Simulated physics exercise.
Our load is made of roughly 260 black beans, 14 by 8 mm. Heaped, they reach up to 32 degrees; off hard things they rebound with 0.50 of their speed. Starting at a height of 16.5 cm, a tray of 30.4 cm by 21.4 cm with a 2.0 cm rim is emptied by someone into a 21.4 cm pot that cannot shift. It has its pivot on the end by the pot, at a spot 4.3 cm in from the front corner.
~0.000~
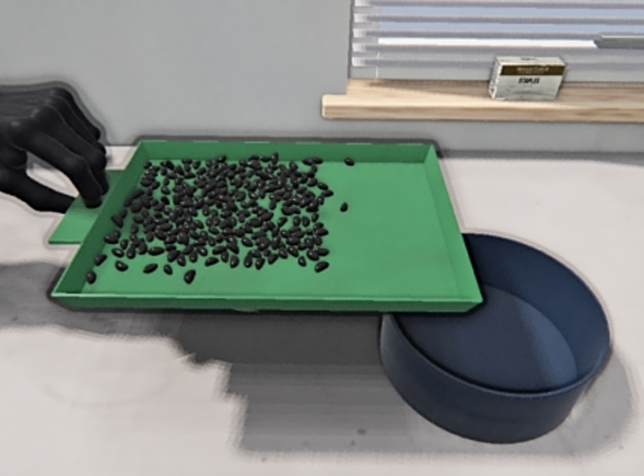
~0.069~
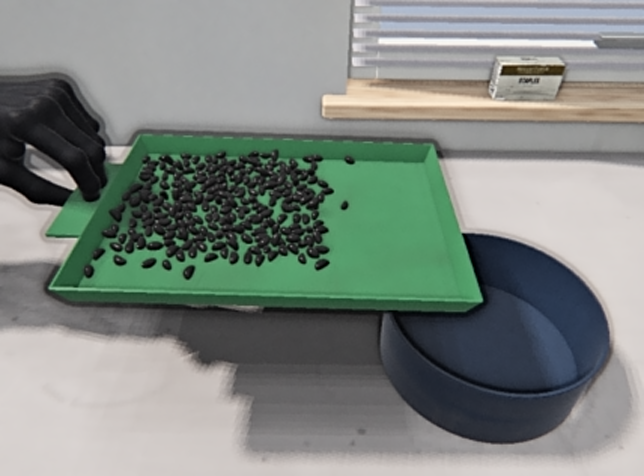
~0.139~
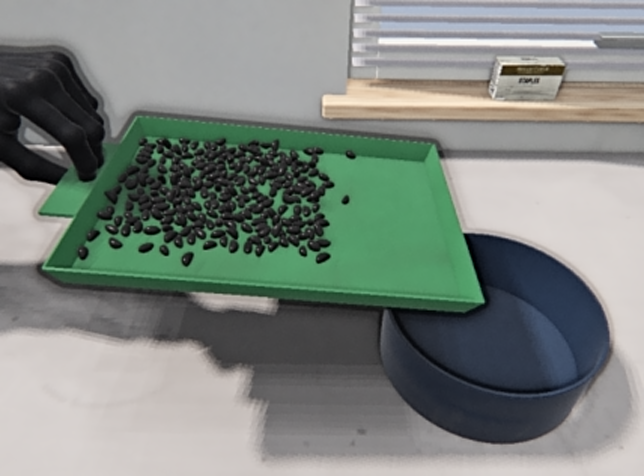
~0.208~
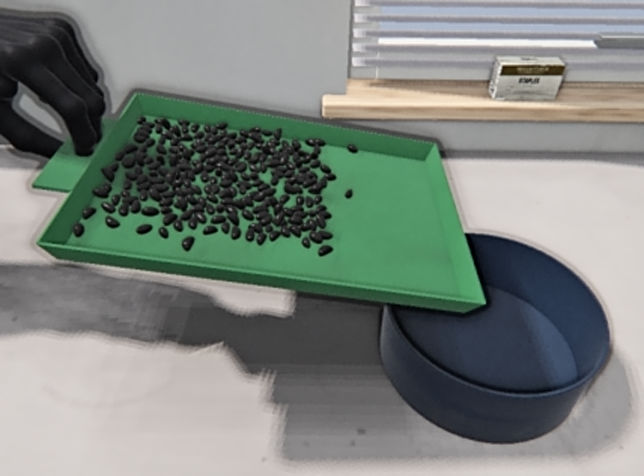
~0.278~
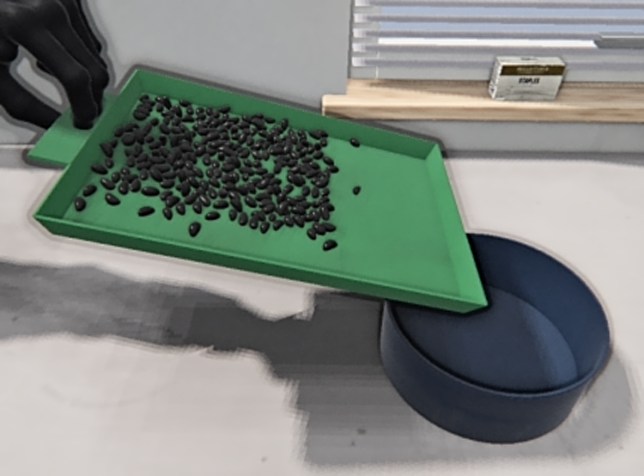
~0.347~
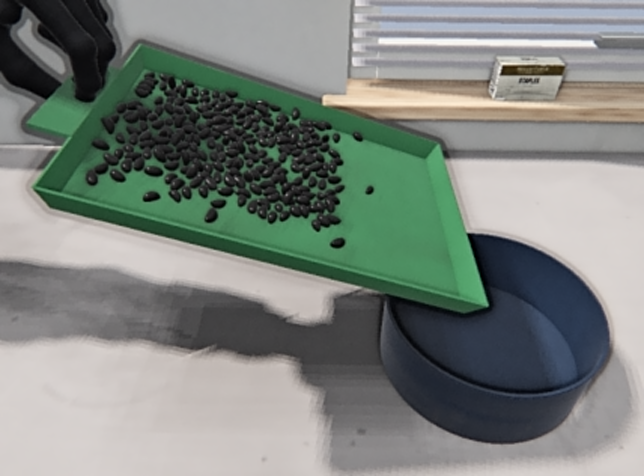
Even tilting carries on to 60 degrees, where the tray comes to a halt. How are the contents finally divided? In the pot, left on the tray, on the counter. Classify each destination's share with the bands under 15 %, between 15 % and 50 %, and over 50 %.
Pot: Over 50 %; tray: Between 15 % and 50 %; counter: Under 15 %.
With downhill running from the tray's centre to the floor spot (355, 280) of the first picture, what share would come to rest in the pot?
Estimate: Near 15 per cent.
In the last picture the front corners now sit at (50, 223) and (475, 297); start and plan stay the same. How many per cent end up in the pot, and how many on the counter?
Pot 35; counter 5.
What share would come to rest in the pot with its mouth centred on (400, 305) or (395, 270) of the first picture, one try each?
I'd say close to 20 percent for the first spot and 20 percent for the second.
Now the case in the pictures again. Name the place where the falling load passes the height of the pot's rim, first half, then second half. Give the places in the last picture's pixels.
Early half: About (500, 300); late half: (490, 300).
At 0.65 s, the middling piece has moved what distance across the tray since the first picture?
Roughly 7 cm.
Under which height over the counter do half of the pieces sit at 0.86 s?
Roughly 18 centimetres.
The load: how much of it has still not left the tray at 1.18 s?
Of the load, some 40 percent.
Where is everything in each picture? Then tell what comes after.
In the first picture, tray tilt 0 degrees, front corners at (66, 288) and (470, 293); middle of the pieces at (227, 208); pot at (493, 301).
In the second picture, tray tilt 1 degrees, front corners at (63, 282) and (470, 293); middle of the pieces at (227, 204).
In the third picture, tray tilt 5 degrees, front corners at (57, 262) and (472, 294), lowest corner right front; middle of the pieces at (226, 192).
In the fourth picture, tray tilt 10 degrees, front corners at (52, 237) and (474, 295), lowest corner right front; middle of the pieces at (227, 177).
In the fifth picture, tray tilt 14 degrees, front corners at (50, 211) and (476, 295), lowest corner right front; middle of the pieces at (229, 162).
In the sixth picture, tray tilt 19 degrees, front corners at (50, 183) and (478, 296), lowest corner right front; middle of the pieces at (234, 147); pot at (493, 301). Its pace works out near 65 degrees a second.
After 0.65 s, tilt 39 degrees; the tray holds 100 %, the pot 0 %.
After 0.86 s, tilt 53 degrees; the tray holds 85 %, the pot 0 %.
Then, at 1.18 s, tilt 60 degrees; the tray holds 40 %, the pot 55 %.
In the end, at 2.1 s, pot 55 %, tray 35 %, counter 5 %.
